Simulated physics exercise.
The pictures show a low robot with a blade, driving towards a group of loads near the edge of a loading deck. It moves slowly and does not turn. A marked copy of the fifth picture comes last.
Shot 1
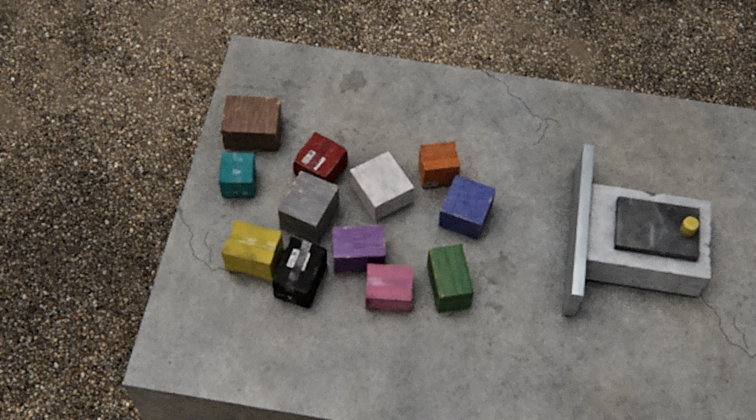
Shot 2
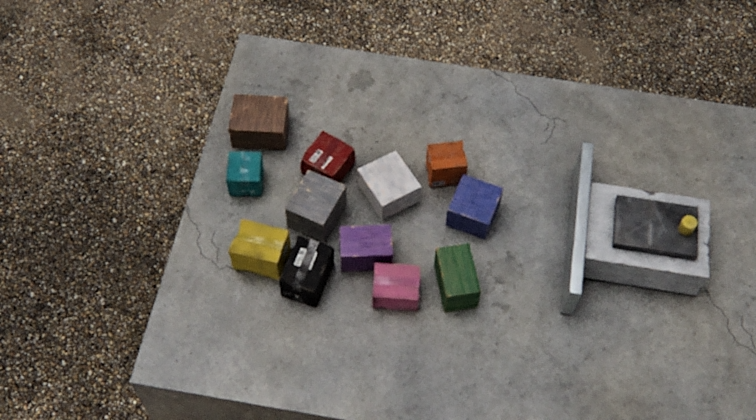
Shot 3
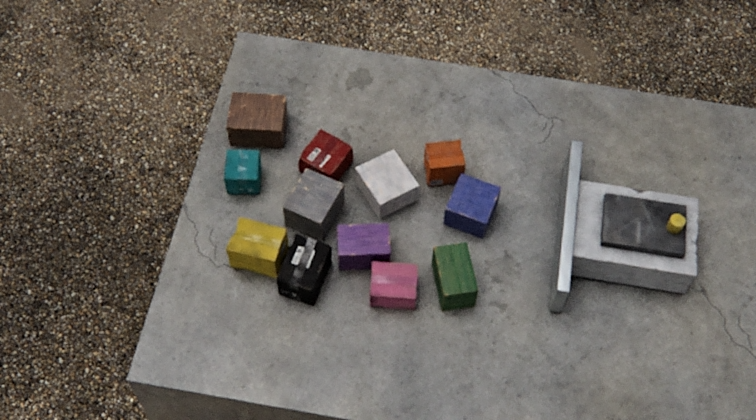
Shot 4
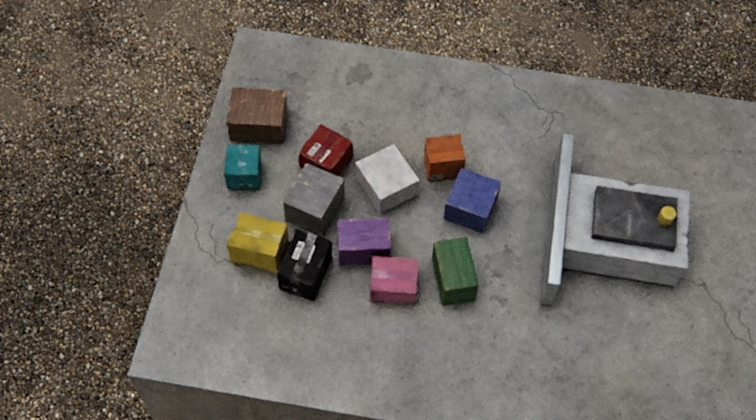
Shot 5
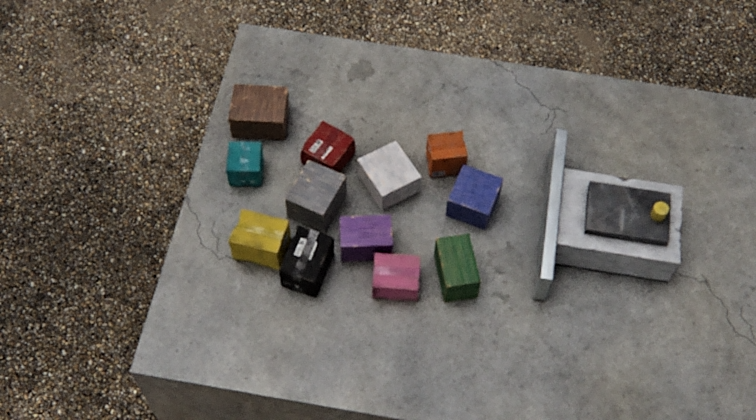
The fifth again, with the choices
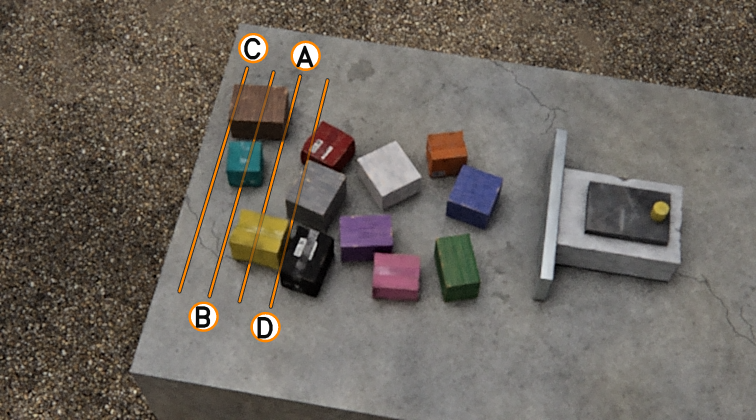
A low grey robot with an upright blade, a dark top panel and a yellow knob sits at the right of a cracked concrete deck, seen from high above with brown gravel around it. Brown, turquoise, red, grey, white, orange, blue, yellow, black, purple, pink and green blocks cluster at the left. The robot creeps left without turning, the blocks stay put, and the camera shifts slightly.
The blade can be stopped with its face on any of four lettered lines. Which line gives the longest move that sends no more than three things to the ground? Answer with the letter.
It can go as far as D.
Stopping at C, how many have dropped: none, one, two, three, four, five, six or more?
In all, six or more.
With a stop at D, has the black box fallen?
By then, no.
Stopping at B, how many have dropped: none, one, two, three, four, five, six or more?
Six or more.
On the marked copy, A at (272, 181); B at (244, 177); C at (215, 172); D at (301, 186).
With D. Early on, robot (530, 197); pink box (386, 275); orange box (442, 153).
Further on, robot (438, 183); brown crate (234, 97); turquoise parcel (230, 158).
At the end, robot (368, 172); yellow parcel over the edge; turquoise parcel over the edge; three fallen.
As for the rest, A drops six; B drops nine; C drops nine.
